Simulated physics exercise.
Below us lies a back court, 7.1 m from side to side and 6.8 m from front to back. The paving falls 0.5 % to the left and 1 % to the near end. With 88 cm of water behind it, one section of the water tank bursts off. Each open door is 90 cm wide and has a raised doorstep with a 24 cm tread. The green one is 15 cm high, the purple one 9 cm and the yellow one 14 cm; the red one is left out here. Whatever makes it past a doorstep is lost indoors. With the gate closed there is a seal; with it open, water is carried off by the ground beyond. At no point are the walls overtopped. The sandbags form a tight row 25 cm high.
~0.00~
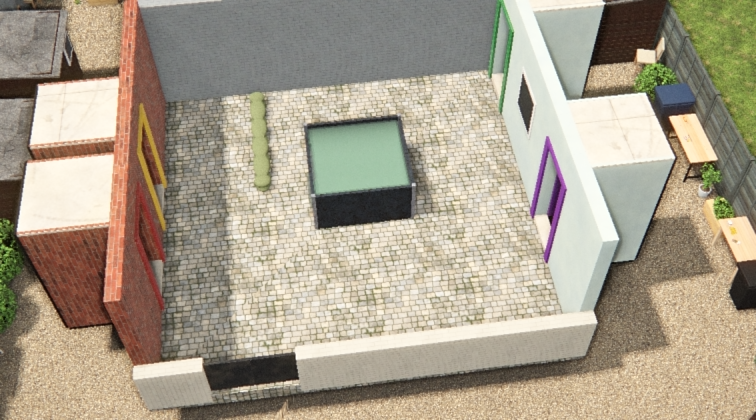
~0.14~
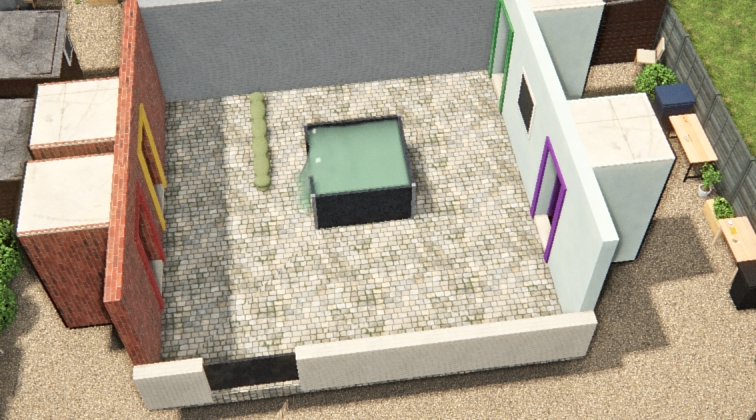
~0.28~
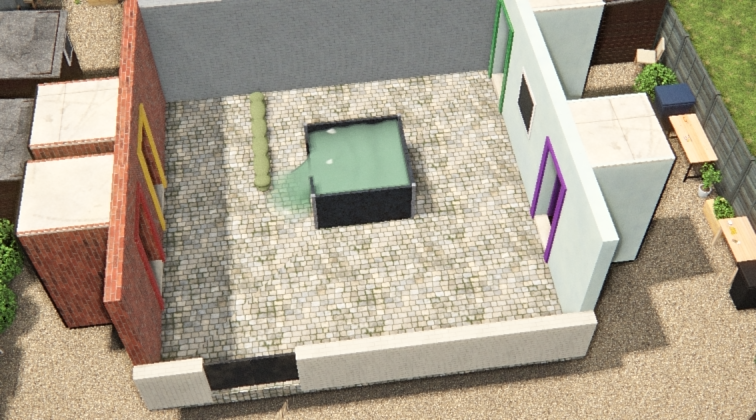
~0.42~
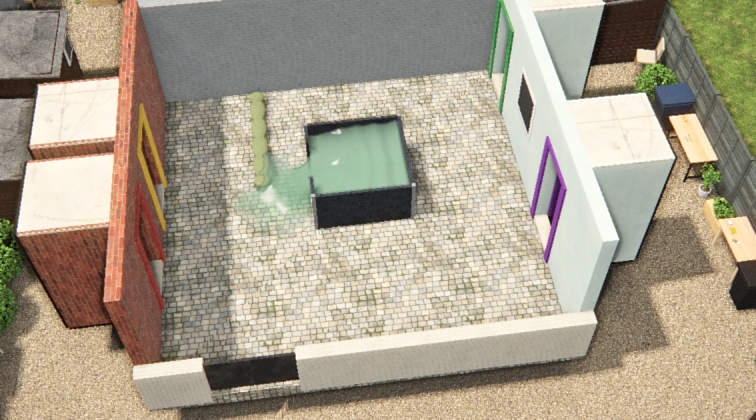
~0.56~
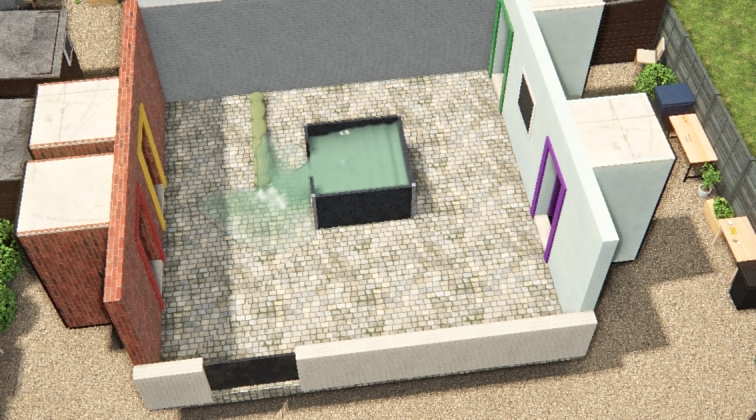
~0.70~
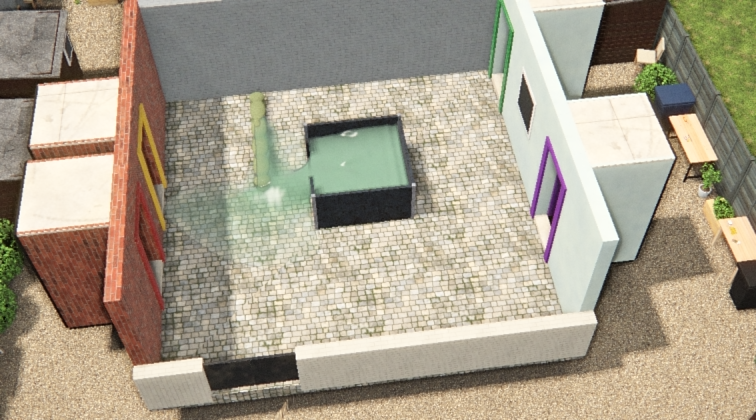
A square, dark-sided tank of green water stands in the middle of a walled, stone-paved court, seen from high above by a camera that stays still. Yellow and red doorframes line the brick wall at left, green and purple ones the pale wall at right, with a low hedge left of the tank. Water bursts from the tank's left side, strikes the hedge's near end with white froth, and spreads thinly leftward across the paving.
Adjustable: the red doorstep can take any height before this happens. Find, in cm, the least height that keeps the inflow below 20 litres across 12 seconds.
The least height is about 22 cm.
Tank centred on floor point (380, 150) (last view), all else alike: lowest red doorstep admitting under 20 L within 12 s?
At least roughly 8.5 cm high.
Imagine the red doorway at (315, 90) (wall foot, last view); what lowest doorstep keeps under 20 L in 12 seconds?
Close to 11.5 cm at the least.
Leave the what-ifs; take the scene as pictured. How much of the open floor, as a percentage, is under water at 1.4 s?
About 30 per cent.
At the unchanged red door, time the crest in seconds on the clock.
Peak time: About 2.0 s.
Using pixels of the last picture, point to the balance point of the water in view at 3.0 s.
The balance point sits at roughly (287, 204).
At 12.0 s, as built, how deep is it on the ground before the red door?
The depth there is around 8.5 cm.
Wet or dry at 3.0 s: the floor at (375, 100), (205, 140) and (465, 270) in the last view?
1: Awash; 2: Awash; 3: Unwetted.
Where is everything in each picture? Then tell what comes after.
Still water, 88 cm deep, in the water tank at (358, 157); the red door at (151, 251) is dry, in the first frame.
The gap is at (313, 180), the front 0.4 m out at (297, 207); the back of the water tank holds 88 cm, in the second frame.
Water pours out at (313, 181) and has run 0.9 m, to (269, 205); about 15 cm deep outside, 88 cm at the back, in the third frame.
Water pours out at (313, 182) and has run 1.6 m, to (235, 204); about 11 cm deep outside, 81 cm at the back, in the fourth frame.
Water pours out at (313, 182) and has run 2.2 m, to (202, 206); about 7 cm deep outside, 74 cm at the back, in the fifth frame.
Water pours out at (313, 182) and has run 2.8 m, to (171, 214); about 5 cm deep outside, 76 cm at the back; the red door at (151, 251), 3.4 m from the gap, is still 1.1 m from the nearest water, in the sixth frame.
After 1.4 s water covers 30 % of the floor, deepest (54 cm) near (274, 186); 24 cm at the red door, 5 litres in over its 11 cm doorstep.
After 3.0 s water covers 40 % of the floor, deepest (36 cm) near (274, 186); 19 cm at the red door, 95 litres in over its 11 cm doorstep.
After 12.0 s water covers 95 % of the floor, deepest (12 cm) near (435, 354); 8 cm at the red door, 130 litres in over its 11 cm doorstep.
At the red door as built, the water arrived by 1.1 s and peaked near 25 cm at 2.0 s.
Run again over the same 12 s with other heights there, 43 litres in over 18 cm, 9 litres over 24.5 cm. The limit of 20 litres is kept from about 22 cm up.
